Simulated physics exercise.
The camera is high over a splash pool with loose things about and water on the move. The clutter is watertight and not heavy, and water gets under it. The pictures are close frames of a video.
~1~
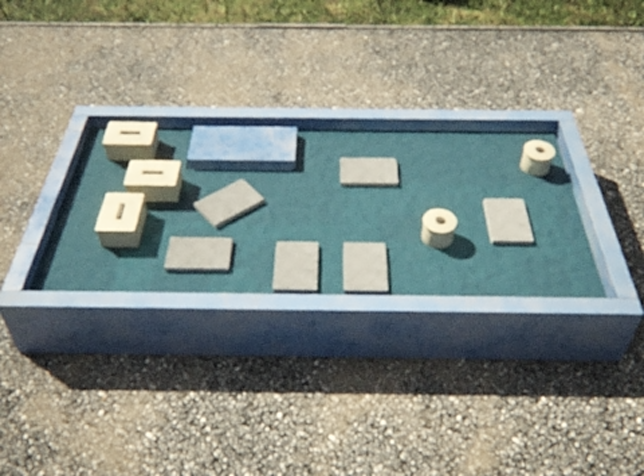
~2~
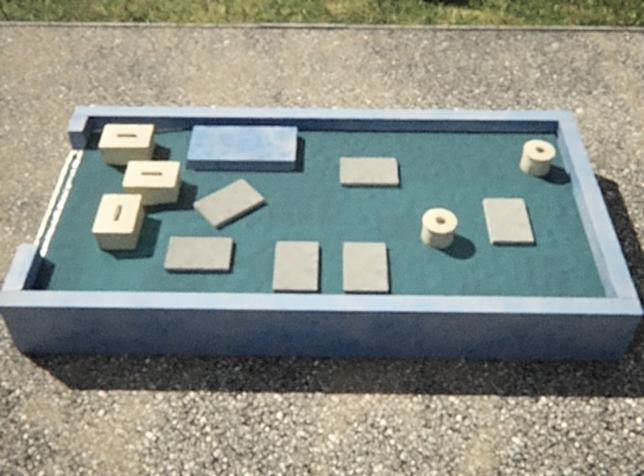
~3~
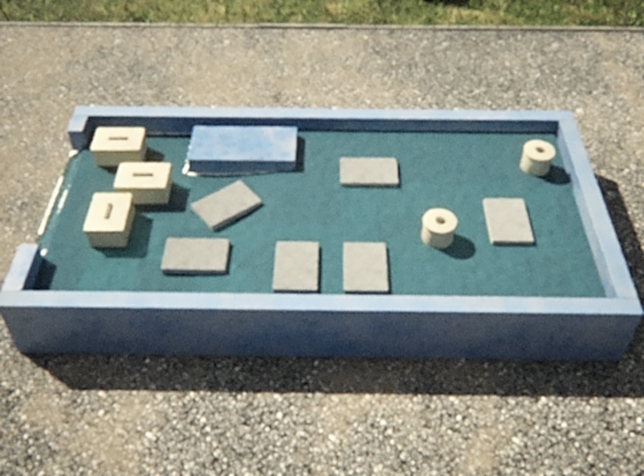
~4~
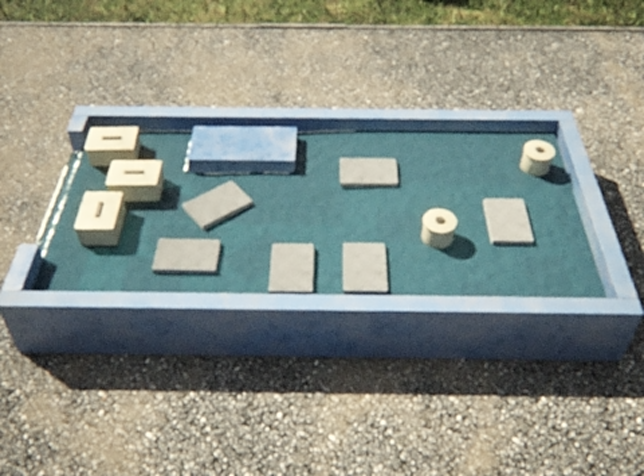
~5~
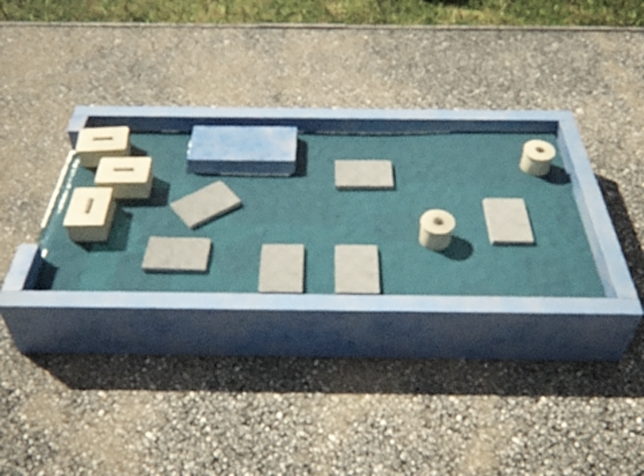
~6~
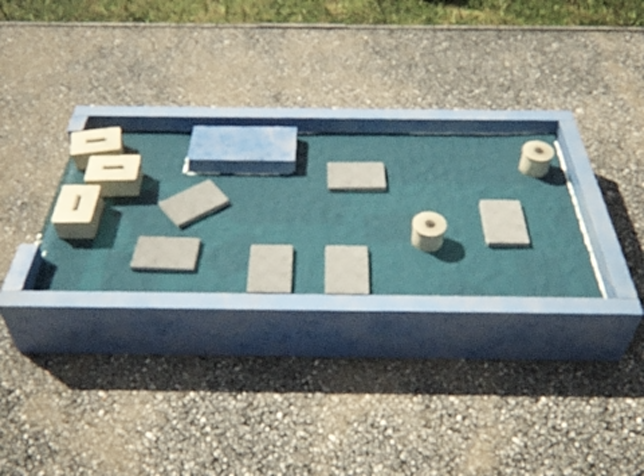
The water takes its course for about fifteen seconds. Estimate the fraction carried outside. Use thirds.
That comes to between one and two thirds.
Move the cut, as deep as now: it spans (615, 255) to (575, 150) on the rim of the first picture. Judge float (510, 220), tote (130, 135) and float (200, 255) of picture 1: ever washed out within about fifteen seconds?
One after the other: Yes, inside, kept in.
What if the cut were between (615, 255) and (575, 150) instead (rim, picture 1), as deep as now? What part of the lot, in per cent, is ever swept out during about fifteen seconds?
Some 10 per cent.
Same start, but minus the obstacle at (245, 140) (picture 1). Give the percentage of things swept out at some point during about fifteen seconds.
Near 50 in a hundred.
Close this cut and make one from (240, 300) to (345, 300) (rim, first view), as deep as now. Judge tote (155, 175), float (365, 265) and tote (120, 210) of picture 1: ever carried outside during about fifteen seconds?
As listed: No, out, left behind.
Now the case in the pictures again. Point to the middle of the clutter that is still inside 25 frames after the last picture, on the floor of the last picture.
At about (332, 259).
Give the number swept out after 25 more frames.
It comes to 5.
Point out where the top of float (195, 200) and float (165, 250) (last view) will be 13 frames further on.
Around (69, 184) and (74, 233).
A moment on, 2 of 11 are out; 9 afloat.
Next, 3 of 11 are out; 8 afloat.
Later, 5 of 11 are out; 6 afloat.
In the end, 5 of 11 are out; 6 afloat.
